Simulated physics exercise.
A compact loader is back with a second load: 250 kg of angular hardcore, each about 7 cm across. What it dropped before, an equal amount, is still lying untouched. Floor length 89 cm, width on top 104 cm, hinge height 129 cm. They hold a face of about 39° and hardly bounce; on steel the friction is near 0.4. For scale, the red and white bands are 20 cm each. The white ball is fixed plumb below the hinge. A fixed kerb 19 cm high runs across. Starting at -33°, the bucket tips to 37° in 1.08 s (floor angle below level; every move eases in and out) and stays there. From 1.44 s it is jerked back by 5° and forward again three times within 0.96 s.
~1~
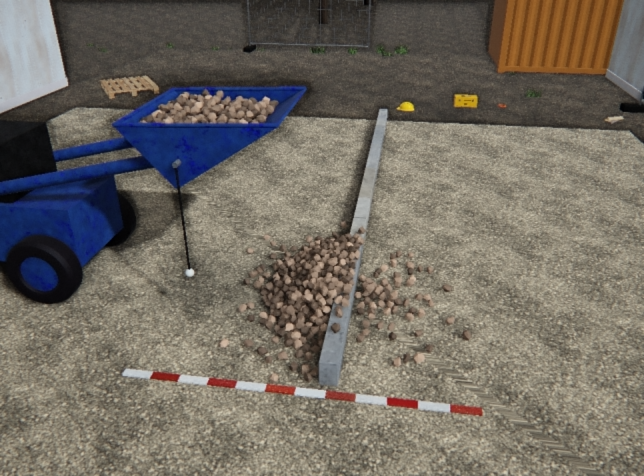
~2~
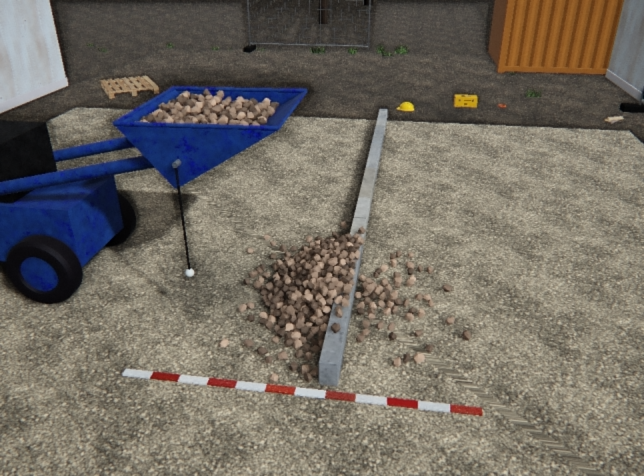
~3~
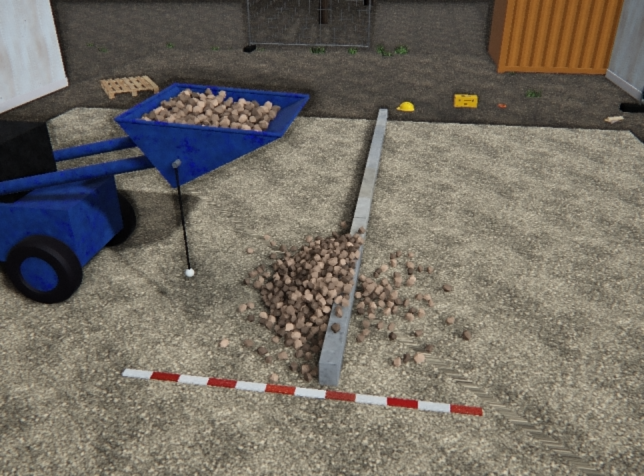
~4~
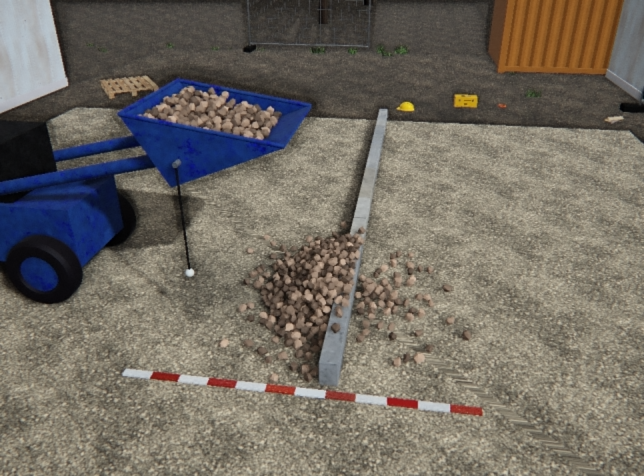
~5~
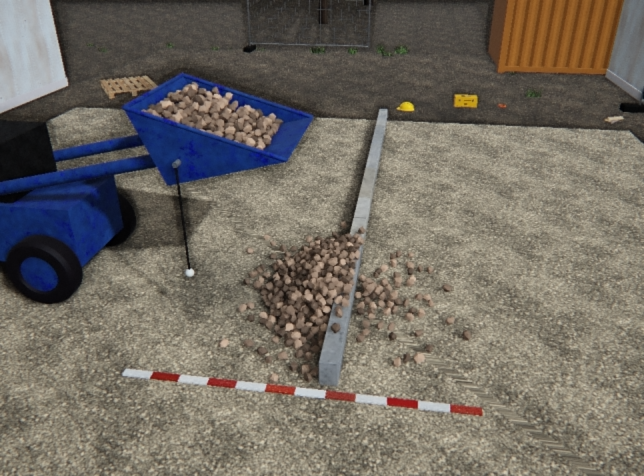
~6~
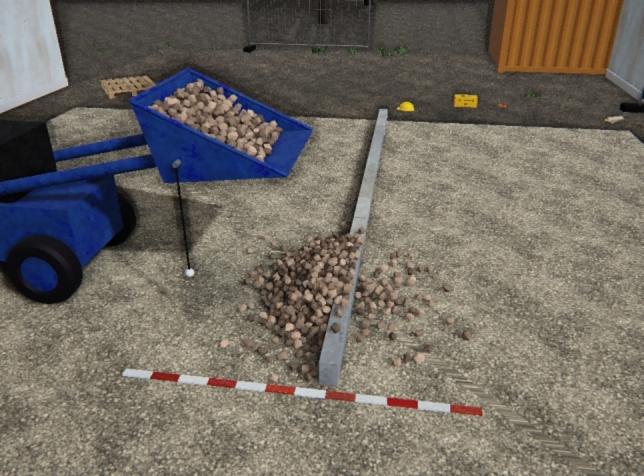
A blue bucket loaded with brown stones slowly tilts down toward the right above paved ground.
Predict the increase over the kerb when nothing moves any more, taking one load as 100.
About 23 per cent.
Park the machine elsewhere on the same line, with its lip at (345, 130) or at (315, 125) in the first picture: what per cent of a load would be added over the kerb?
Near 100 per cent from the first place, 70 from the second.
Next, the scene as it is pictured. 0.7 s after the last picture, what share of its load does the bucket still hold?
It holds some 90 per cent.
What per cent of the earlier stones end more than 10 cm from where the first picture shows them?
About 5 per cent.
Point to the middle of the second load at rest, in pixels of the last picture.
Near (316, 273).
Then, 0.4 s after the last picture the floor is at 26°; in per cent of one load, 100 in the bucket, 89 on this side of the kerb, 11 over the kerb; the foremost stones are at (438, 308).
Then, 0.7 s after the last picture the floor is at 37°; in per cent of one load, 89 in the bucket, 100 on this side of the kerb, 11 over the kerb; the foremost stones are at (438, 308).
Then, 2.4 s after the last picture the floor is at 37°; in per cent of one load, 0 in the bucket, 166 on this side of the kerb, 34 over the kerb; the foremost stones are at (442, 295).
Then, 4.8 s after the last picture the floor is at 37°; in per cent of one load, 0 in the bucket, 166 on this side of the kerb, 34 over the kerb; the foremost stones are at (442, 295). Net gain over the kerb, 23.
